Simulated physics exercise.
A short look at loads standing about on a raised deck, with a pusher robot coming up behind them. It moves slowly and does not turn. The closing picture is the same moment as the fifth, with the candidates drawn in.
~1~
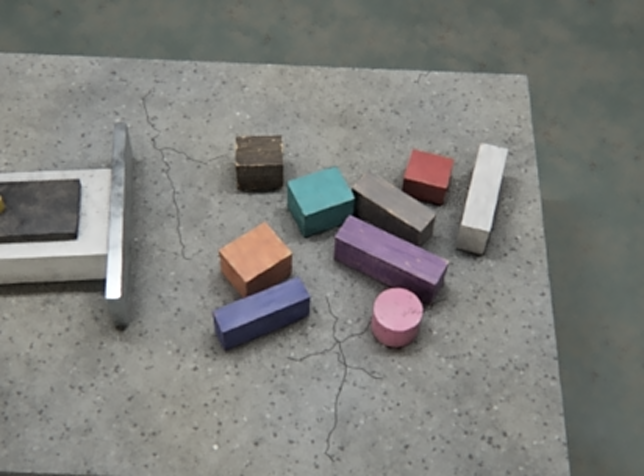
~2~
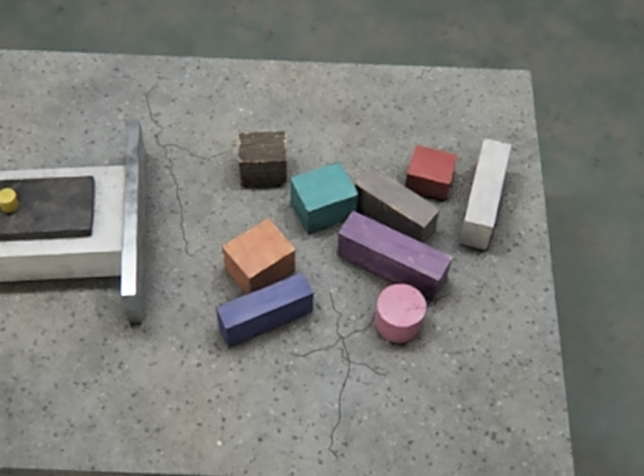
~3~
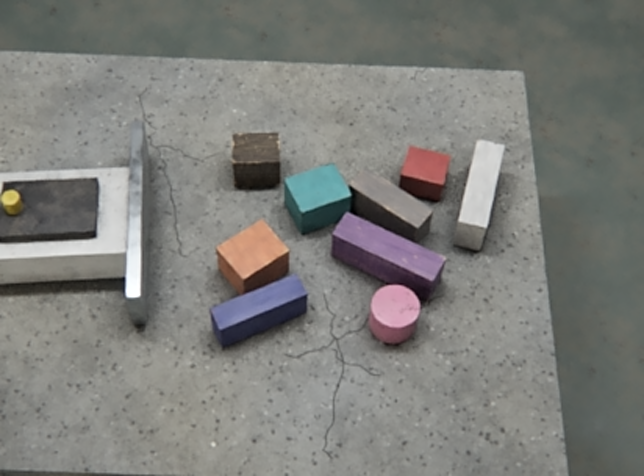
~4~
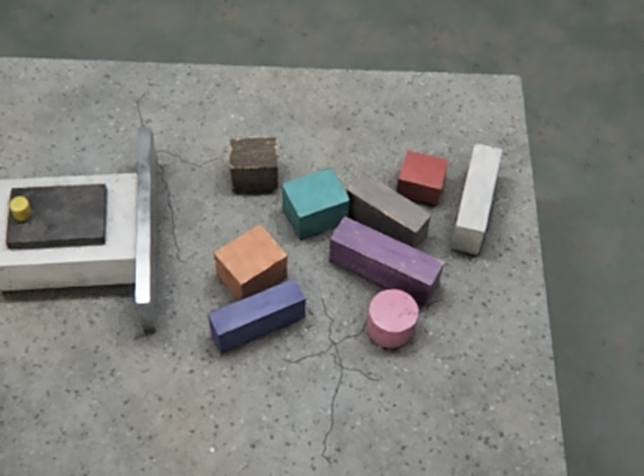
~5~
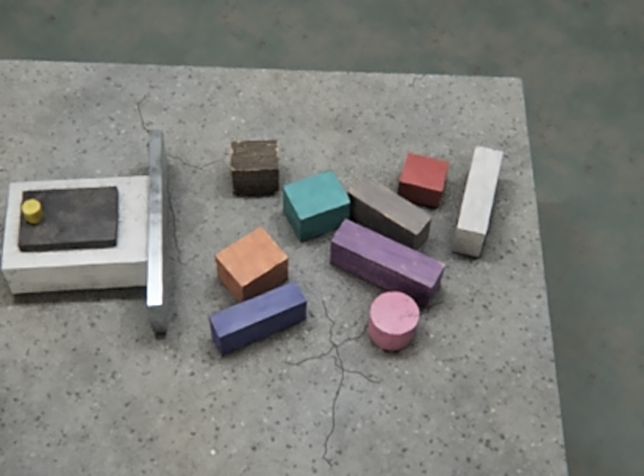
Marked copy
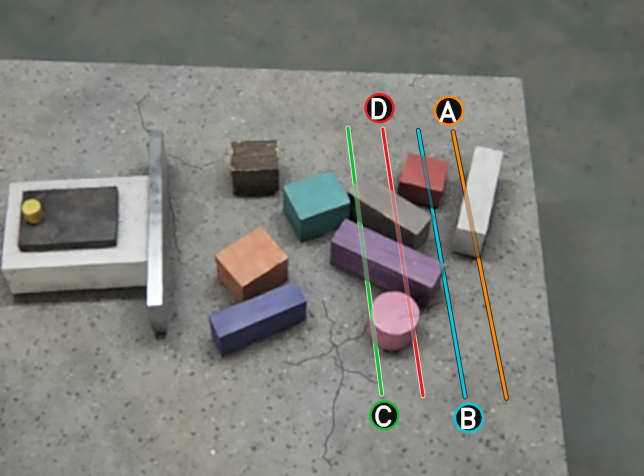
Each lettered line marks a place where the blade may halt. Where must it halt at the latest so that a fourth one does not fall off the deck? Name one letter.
It can go as far as A.
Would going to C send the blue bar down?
By then, no.
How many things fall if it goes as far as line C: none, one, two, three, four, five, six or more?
By then, none.
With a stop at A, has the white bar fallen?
Yes.
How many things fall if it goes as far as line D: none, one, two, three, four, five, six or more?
By then, none.
On the copy, A at (478, 253); B at (440, 252); C at (363, 250); D at (401, 251).
On A. First, robot (194, 221); black crate (298, 168); blue bar (328, 308).
Then, robot (312, 225); white bar (502, 202); red crate (469, 153).
Finally, robot (403, 228); white bar over the edge; purple bar over the edge; two fallen.
By contrast, B is within the limit but short; C is within the limit but short; D is within the limit but short.
